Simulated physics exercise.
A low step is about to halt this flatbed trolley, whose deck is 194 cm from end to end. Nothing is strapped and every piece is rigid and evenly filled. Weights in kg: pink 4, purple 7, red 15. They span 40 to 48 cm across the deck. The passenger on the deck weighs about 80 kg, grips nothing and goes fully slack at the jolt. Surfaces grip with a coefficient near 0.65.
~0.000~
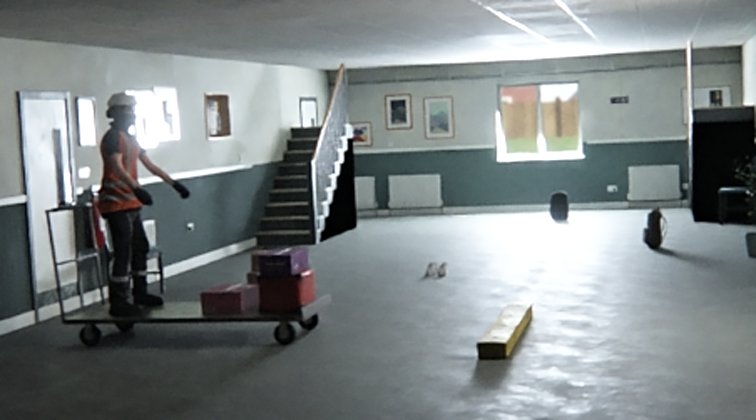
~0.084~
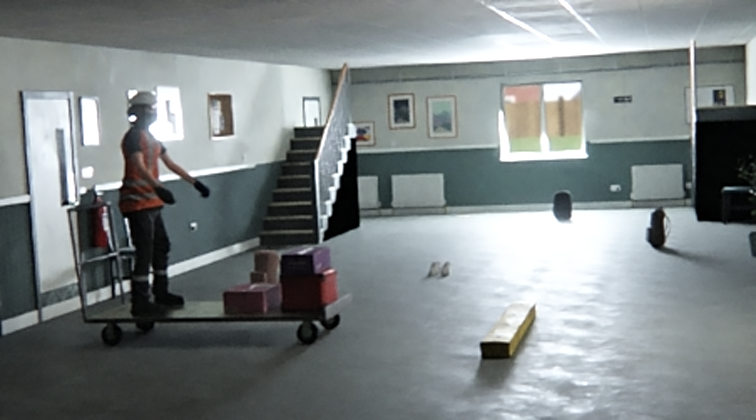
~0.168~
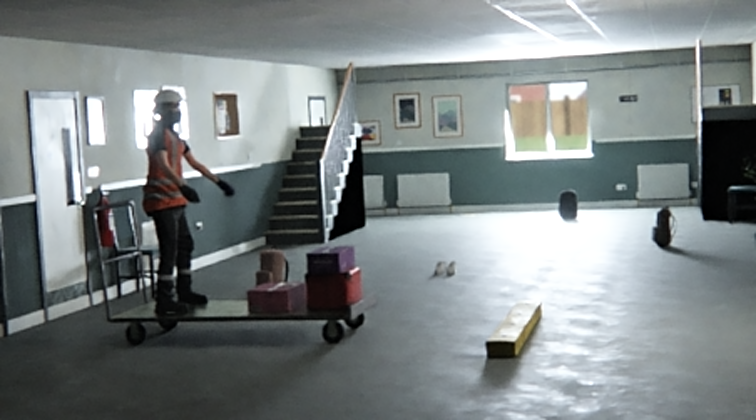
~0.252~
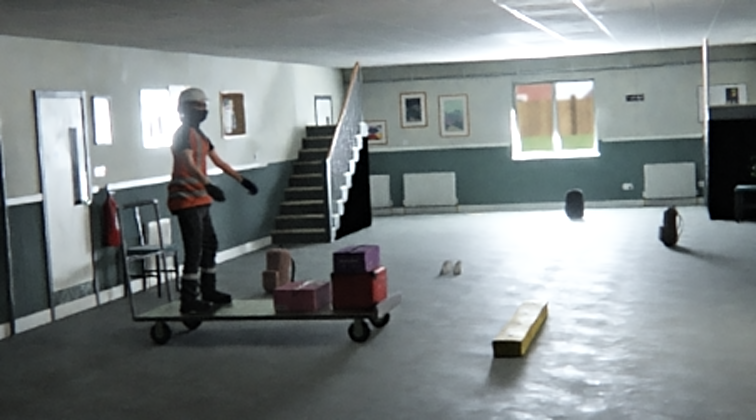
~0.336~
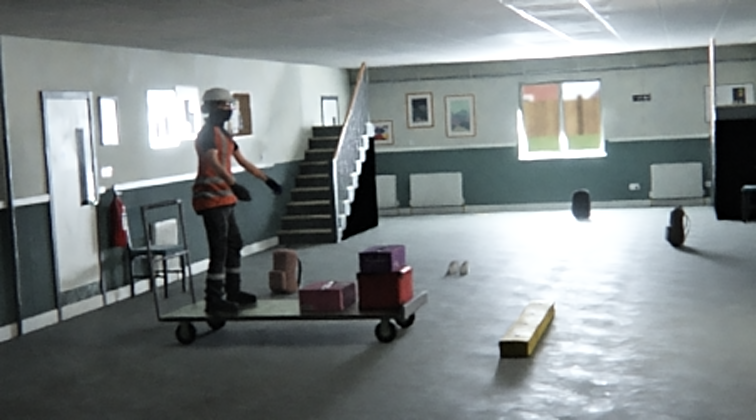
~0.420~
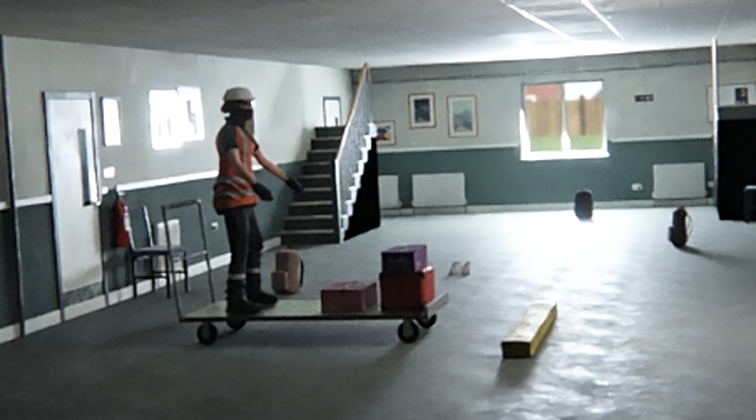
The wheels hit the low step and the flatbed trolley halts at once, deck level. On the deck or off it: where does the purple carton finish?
The purple carton ends off the deck.
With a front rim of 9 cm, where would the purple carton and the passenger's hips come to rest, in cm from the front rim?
In that case purple 60 past, hips 50 behind.
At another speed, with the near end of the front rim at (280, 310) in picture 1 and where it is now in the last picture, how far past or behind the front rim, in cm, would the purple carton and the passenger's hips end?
In that case purple 80 past, hips 50 behind.
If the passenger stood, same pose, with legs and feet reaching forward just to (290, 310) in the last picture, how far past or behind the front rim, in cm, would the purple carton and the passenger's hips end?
In that case purple 60 past, hips 70 behind.
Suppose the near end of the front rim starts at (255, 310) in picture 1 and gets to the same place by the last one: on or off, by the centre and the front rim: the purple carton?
Then purple off.
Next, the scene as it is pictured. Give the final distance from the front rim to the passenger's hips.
Some 50 cm behind it.
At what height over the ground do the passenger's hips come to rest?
Some 60 cm up.
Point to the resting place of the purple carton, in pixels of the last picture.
Near (605, 323).
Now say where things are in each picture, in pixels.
The first frame shows purple carton (285, 262), pink parcel (232, 298), rim corner (301, 316); 0 cm covered, 148 to go.
The second frame shows purple carton (307, 261), pink parcel (253, 298), rim corner (324, 316); 16 cm covered, 132 to go.
The third frame shows purple carton (331, 260), pink parcel (278, 297), rim corner (350, 315); 31 cm covered, 117 to go.
The fourth frame shows purple carton (357, 259), pink parcel (303, 296), rim corner (376, 314); 47 cm covered, 101 to go.
The fifth frame shows purple carton (383, 259), pink parcel (328, 296), rim corner (403, 314); 62 cm covered, 85 to go.
The sixth frame shows purple carton (405, 258), pink parcel (350, 296), rim corner (426, 314); 78 cm covered, 70 to go. Speed about 1.9 m/s.
After 0.79 s the deck stops.
After 1.04 s the purple carton is 7 cm past the rim, tilted 25°, near (537, 260) in the last picture's view.
After 1.34 s the purple carton is 40 cm past the rim, tilted 115°, near (583, 313) in the last picture's view.
After 1.79 s the purple carton is 56 cm past the rim, tilted 180°, near (605, 323) in the last picture's view.
After 2.0 s, past the rim, purple carton; behind it, pink parcel, red suitcase and the passenger's hips.
